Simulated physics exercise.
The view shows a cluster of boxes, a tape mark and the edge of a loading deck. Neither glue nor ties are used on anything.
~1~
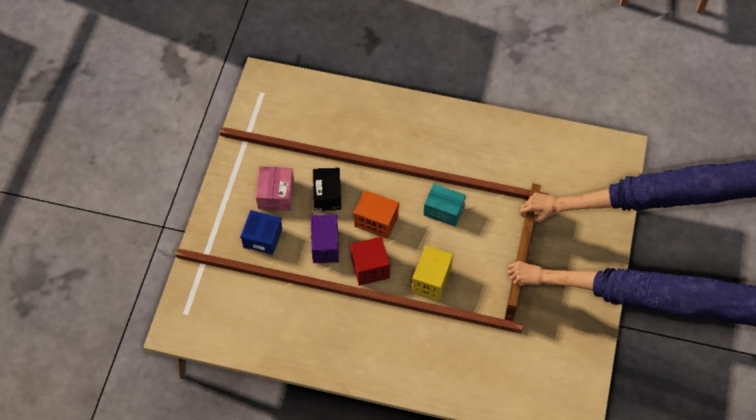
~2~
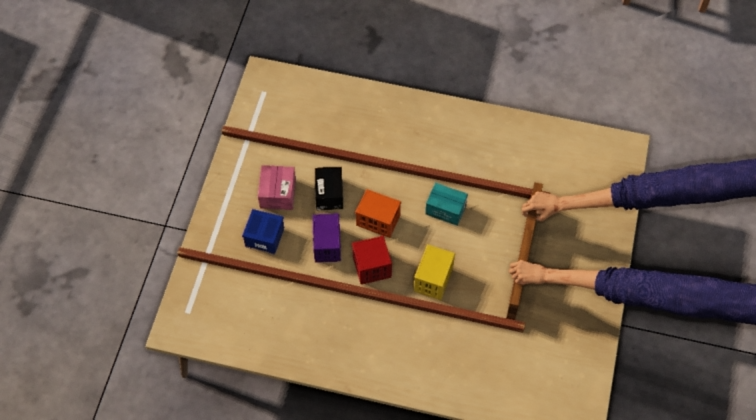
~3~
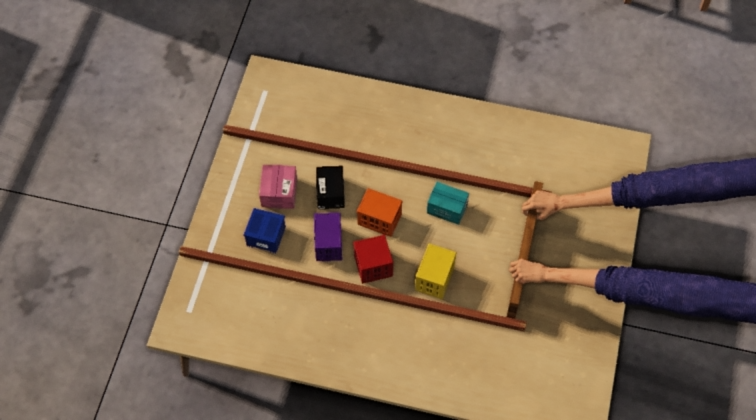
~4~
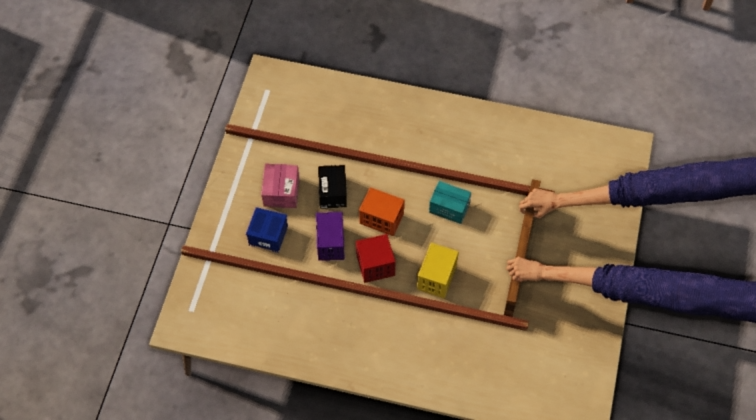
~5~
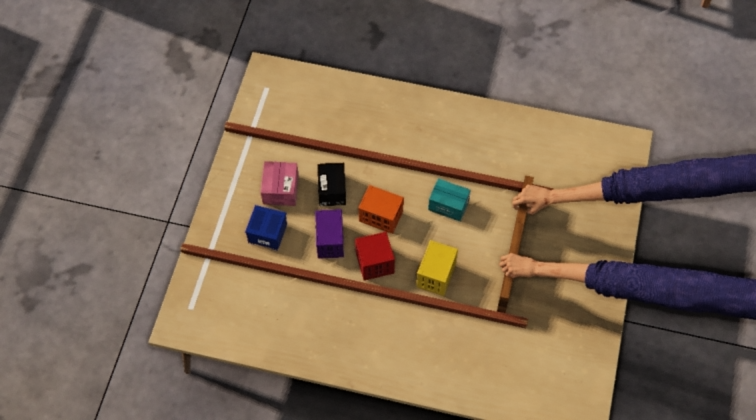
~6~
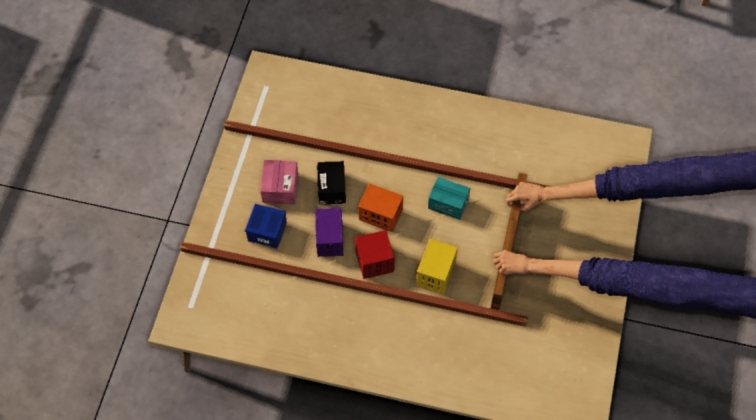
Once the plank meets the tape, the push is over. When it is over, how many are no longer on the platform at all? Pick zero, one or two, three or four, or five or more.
The answer is five or more.
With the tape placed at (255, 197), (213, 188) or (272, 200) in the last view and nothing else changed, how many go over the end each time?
Taken one after another, the numbers are 3, 8 and 3.
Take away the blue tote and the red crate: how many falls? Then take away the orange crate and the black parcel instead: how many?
Fallen: 3 in the first try, 4 in the other.
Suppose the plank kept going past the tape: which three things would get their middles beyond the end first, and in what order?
Order noted: Blue tote, pink parcel, purple crate.
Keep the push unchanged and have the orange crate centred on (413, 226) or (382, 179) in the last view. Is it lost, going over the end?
In turn it survives; comes down.
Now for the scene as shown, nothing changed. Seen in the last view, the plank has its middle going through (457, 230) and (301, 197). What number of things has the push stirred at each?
It comes to 2 for the first spot, 8 for the other.
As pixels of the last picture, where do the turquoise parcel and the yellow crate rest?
The turquoise parcel comes to rest at (223, 150), and the yellow crate comes to rest at (202, 217).
A little later, none off yet; pink parcel at rest near (280, 182); blue tote at rest near (267, 227); black parcel at rest near (331, 183).
Next, none off yet; pink parcel shifted a little near (275, 182); blue tote shifted about its own width near (242, 222); black parcel shifted about its own width near (308, 174).
Later still, none off yet; pink parcel shifted well along near (210, 164); blue tote tilted well over near (171, 215); black parcel shifted well along near (243, 160).
When it is over, the number that fall off is five or more; down, red crate, purple crate, black parcel, blue tote and pink parcel.
